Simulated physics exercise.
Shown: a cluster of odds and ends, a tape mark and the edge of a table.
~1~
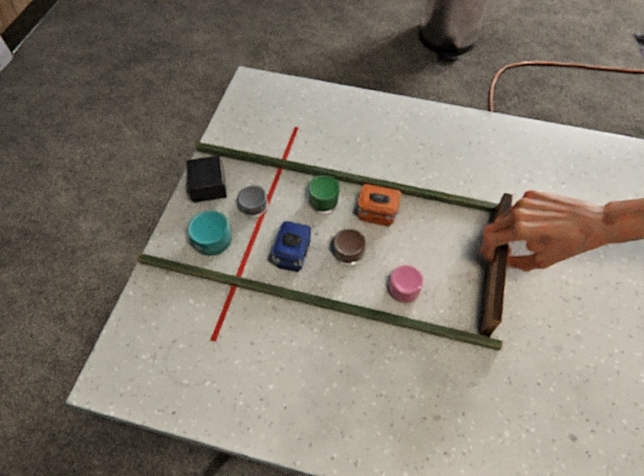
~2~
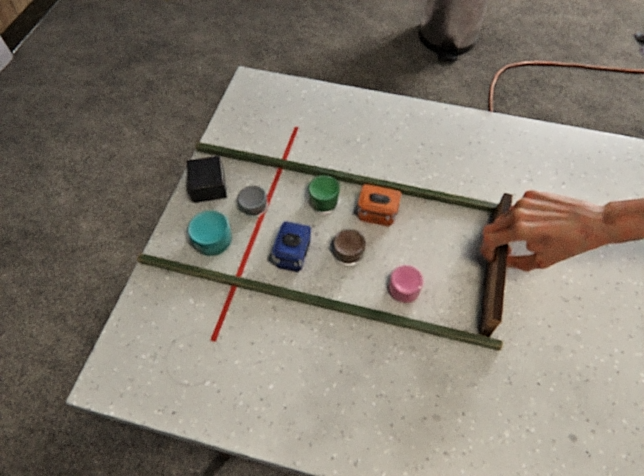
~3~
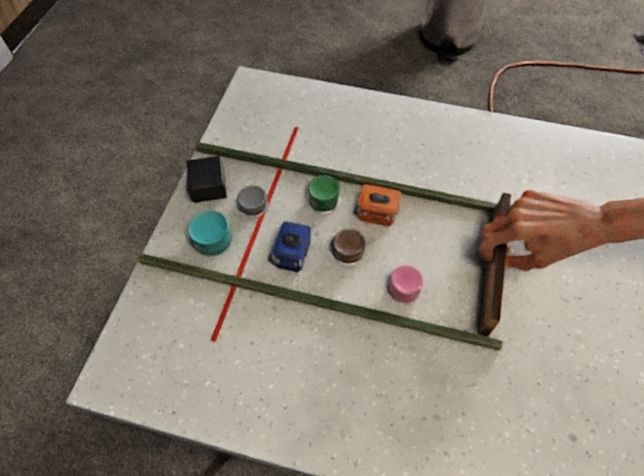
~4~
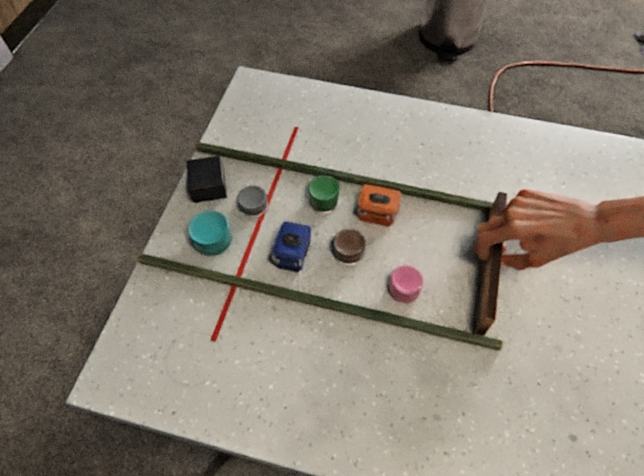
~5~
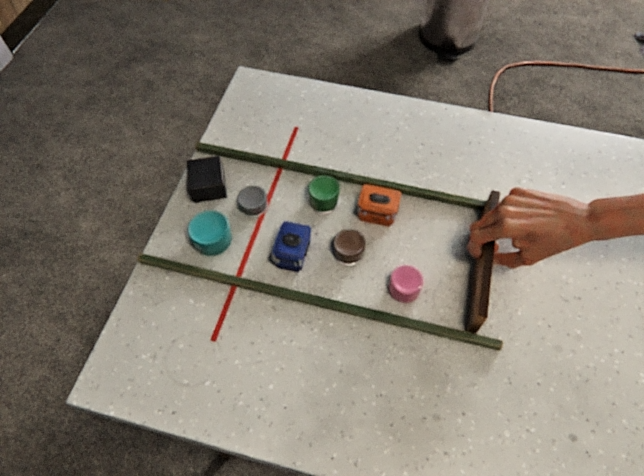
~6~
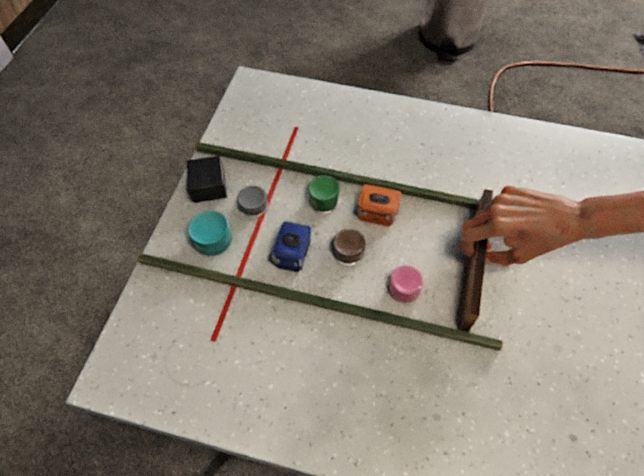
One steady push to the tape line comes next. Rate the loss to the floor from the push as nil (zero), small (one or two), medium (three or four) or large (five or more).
The loss is nil.
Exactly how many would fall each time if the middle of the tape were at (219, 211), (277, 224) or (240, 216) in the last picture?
Counts per try: 2; 0; 1.
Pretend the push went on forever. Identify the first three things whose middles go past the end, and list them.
You'd get the black block first, then the turquoise tub, and the green tin after that.
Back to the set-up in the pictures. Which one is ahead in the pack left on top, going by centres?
It is the black block.
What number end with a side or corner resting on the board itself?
3 in contact.
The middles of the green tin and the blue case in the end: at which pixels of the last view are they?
Around (223, 172), then around (207, 228).
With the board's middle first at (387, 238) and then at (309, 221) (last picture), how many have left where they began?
At first I count 2, and then 6.
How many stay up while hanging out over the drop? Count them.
1 is the number.
Soon after, none off yet; black block at rest near (207, 179); turquoise tub at rest near (211, 233); grey pot at rest near (253, 201).
At rest, the number that fall off is zero.
